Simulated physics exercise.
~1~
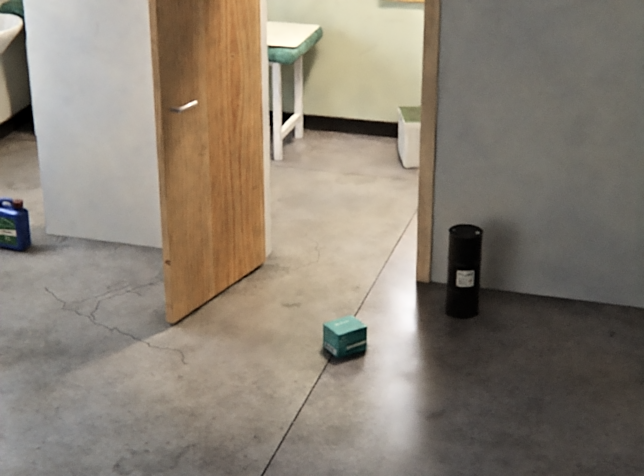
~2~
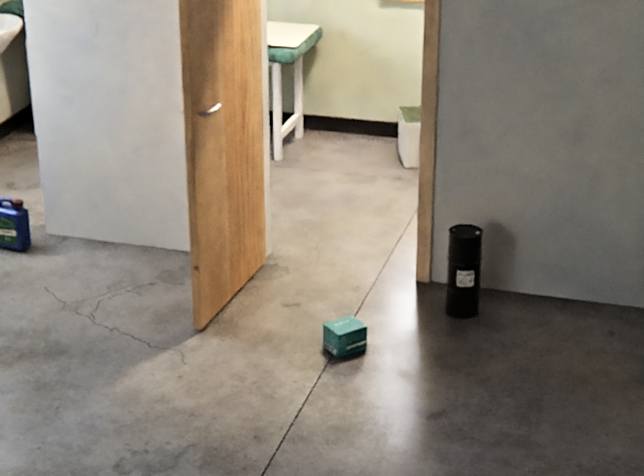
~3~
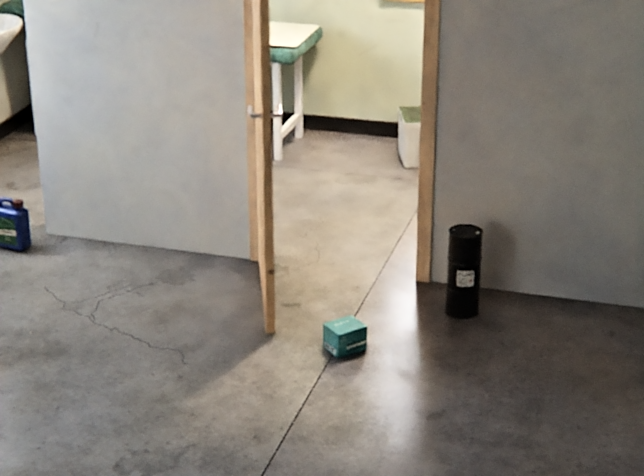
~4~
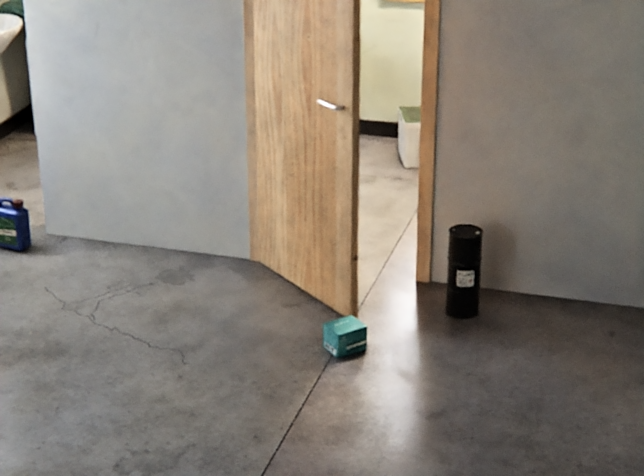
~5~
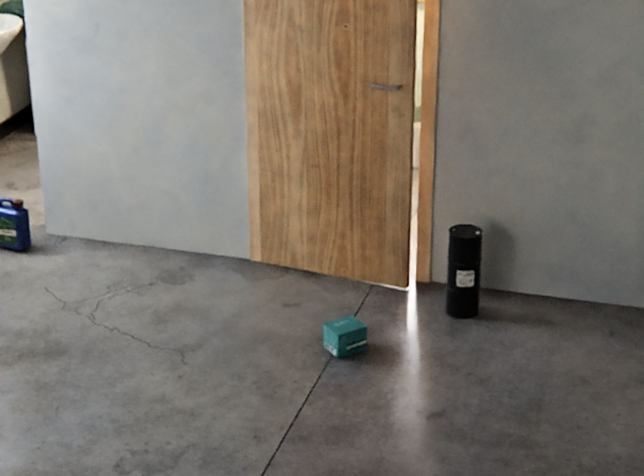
A wooden door stands wide open in a grey wall, seen from a fixed, slightly raised view across a concrete floor, with a pale room and a green-topped table beyond it. A turquoise box sits on the floor in front of the doorway, a black canister stands by the wall to the right, and a blue container rests at the far left. The door swings round toward the viewer until it appears edge-on, then sweeps rightward, passing behind the box without shifting it. It narrows the opening and ends almost closed, a thin bright gap still showing at its right edge, while the box and canister remain in place.
